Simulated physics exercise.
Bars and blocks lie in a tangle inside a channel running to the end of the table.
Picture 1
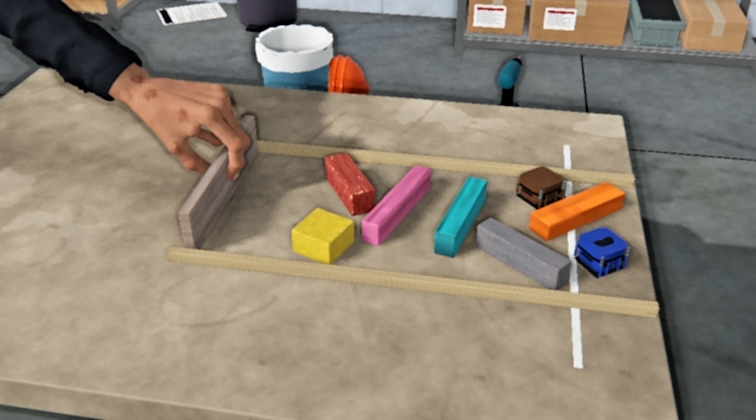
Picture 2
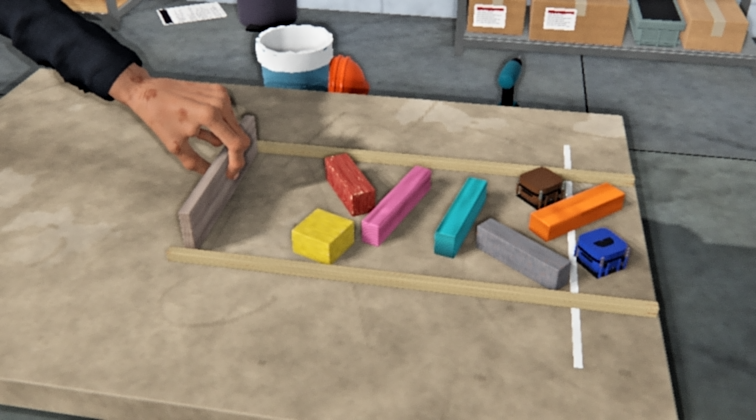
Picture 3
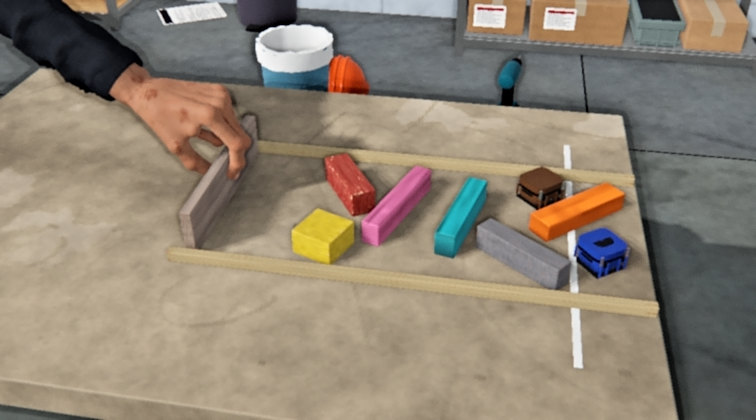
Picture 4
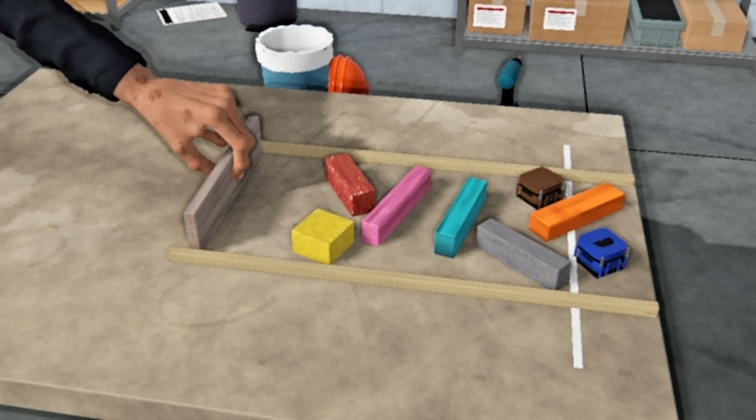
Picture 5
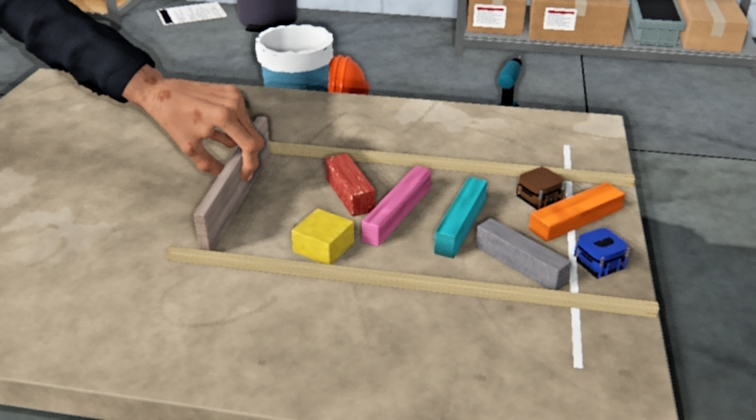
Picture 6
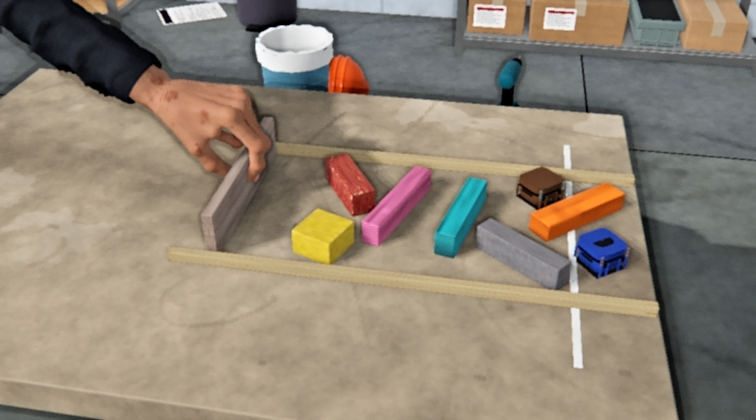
A hand holding an upright board slides it slightly to the right between two wooden strips on a tabletop, while the scattered colored bars and blocks ahead of it, some near a white line, stay still.
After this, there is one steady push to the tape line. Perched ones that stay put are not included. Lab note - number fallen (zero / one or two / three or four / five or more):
After the push, three or four are missing from the table.
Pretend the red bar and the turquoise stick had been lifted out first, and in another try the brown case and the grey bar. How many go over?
The first removal gives 2, the second gives 2.
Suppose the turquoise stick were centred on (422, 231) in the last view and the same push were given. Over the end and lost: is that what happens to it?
Lab note: Started there, it remains on top.
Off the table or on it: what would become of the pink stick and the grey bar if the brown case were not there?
The pink stick stays put; the grey bar comes off.
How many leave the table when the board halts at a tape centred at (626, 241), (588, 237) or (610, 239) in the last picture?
Counts per try: 7; 4; 6.
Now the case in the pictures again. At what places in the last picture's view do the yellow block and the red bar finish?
They come to rest around (598, 265) and (585, 210).
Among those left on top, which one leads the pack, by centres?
That's the turquoise stick.
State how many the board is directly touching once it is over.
All in all, 2.
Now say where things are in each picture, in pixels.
In the first picture, blue case (601, 253); orange stick (578, 211); brown case (540, 188); board (223, 179); tape (571, 235).
In the second picture, orange stick (578, 211); yellow block (324, 237).
In the third picture, brown case (540, 188); red bar (350, 184).
In the fourth picture, blue case (601, 253); board (227, 180).
In the fifth picture, orange stick (578, 211); turquoise stick (462, 216).
In the sixth picture, blue case (601, 253); orange stick (578, 211); brown case (540, 188); board (244, 181); tape (571, 235).
Soon after, none off yet; blue case at rest near (601, 253); orange stick at rest near (578, 211); brown case at rest near (540, 188).
At rest, the number that fall off is three or four; fallen, grey bar, orange stick and blue case.
